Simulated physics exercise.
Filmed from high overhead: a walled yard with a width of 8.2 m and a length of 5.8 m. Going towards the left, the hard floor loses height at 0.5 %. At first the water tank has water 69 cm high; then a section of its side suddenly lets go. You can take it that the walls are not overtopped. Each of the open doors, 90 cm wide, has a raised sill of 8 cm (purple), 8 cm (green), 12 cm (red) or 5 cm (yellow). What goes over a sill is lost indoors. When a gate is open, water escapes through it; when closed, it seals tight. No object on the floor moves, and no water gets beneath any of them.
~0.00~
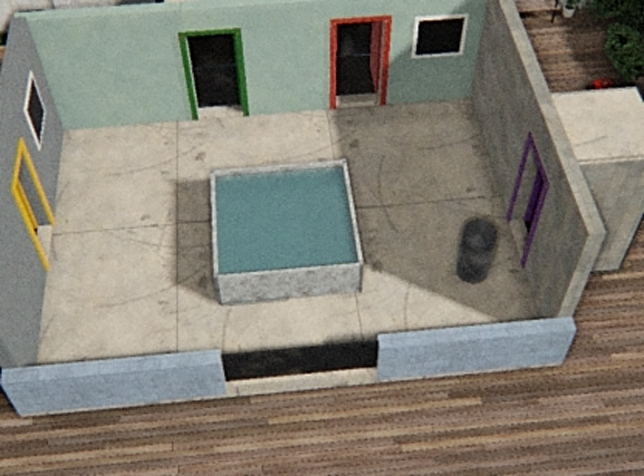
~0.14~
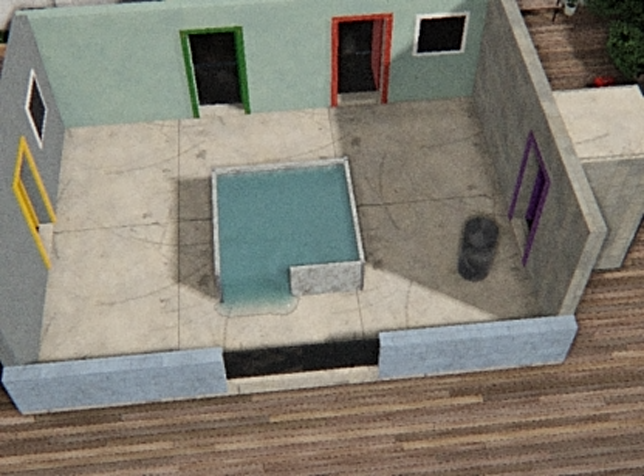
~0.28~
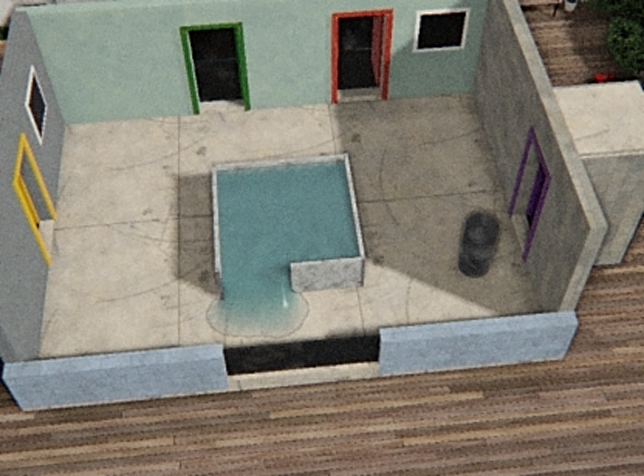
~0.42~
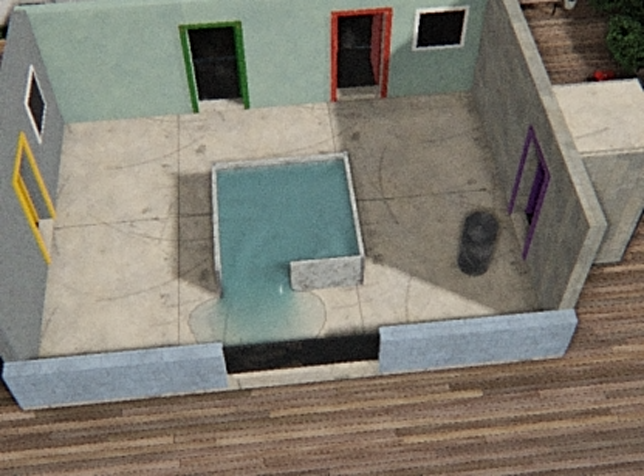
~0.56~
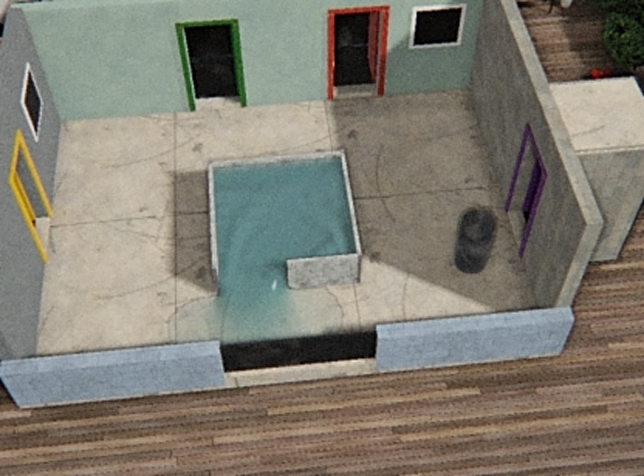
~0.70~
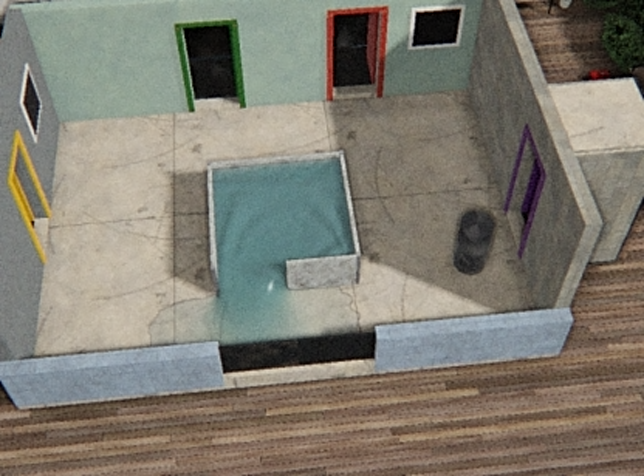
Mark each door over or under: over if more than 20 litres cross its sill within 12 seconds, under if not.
Marks: Purple door: Under; green door: Under; red door: Under; yellow door: Over.
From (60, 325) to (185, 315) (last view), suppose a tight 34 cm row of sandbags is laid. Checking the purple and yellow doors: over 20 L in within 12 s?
Against the limit, the purple door stays within it and the yellow door stays within it.
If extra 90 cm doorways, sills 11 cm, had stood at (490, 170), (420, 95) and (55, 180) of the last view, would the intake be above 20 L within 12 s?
First doorway falls short, second falls short, third falls short.
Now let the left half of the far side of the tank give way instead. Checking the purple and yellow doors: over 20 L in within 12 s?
Door purple stays within, door yellow stays within.
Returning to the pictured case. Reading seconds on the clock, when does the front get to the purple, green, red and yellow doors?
Purple: 2.8 s; green: 5.0 s; red: 6.0 s; yellow: 2.4 s.
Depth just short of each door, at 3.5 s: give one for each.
Purple 7 cm, green 0 cm, red 0 cm, yellow 10 cm.
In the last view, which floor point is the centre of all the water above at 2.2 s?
(261, 274).
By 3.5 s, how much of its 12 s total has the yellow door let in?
Estimate: Around 10 per cent.
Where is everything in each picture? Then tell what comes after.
The water tank at (284, 219) is whole and still, 69 cm deep, in the first frame.
Water pours out at (257, 288) and has run 0.6 m, to (221, 308); typically 10 cm deep outside, 69 cm at the water tank's back, in the second frame.
Water pours out at (257, 286) and has run 0.9 m, to (219, 326); typically 12 cm deep outside, 69 cm at the water tank's back, in the third frame.
The front is at a hidden place, 1.4 m from the gap at (257, 285); 2.2 m2 of floor is under water; 69 cm left at the back of the water tank, in the fourth frame.
Water pours out at (254, 283) and has run 1.7 m, to a hidden place; typically 8 cm deep outside, 69 cm at the water tank's back, in the fifth frame.
The front is at a hidden place, 2.0 m from the gap at (253, 284); 3.4 m2 of floor is under water; 66 cm left at the back of the water tank, in the sixth frame.
After 1.4 s water covers 15 % of the floor and is deepest (52 cm) near (250, 362); purple door not reached, green door not reached, red door not reached, yellow door not reached.
After 2.2 s water covers 30 % of the floor and is deepest (46 cm) near (250, 362); purple door not reached, green door not reached, red door not reached, yellow door not reached.
After 3.5 s water covers 50 % of the floor and is deepest (32 cm) near (32, 384); purple door 7 cm at the sill, 0 L in, green door not reached, red door not reached, yellow door 10 cm at the sill, 3 L in.
After 7.0 s water covers 90 % of the floor and is deepest (19 cm) near (250, 362); purple door 6 cm at the sill, 2 L in, green door 8 cm at the sill, 0 L in, red door 7 cm at the sill, 0 L in, yellow door 7 cm at the sill, 31 L in.
After 12.0 s water covers 100 % of the floor and is deepest (15 cm) near (500, 206); purple door 4 cm at the sill, 2 L in, green door 9 cm at the sill, 1 L in, red door 10 cm at the sill, 0 L in, yellow door 5 cm at the sill, 39 L in.
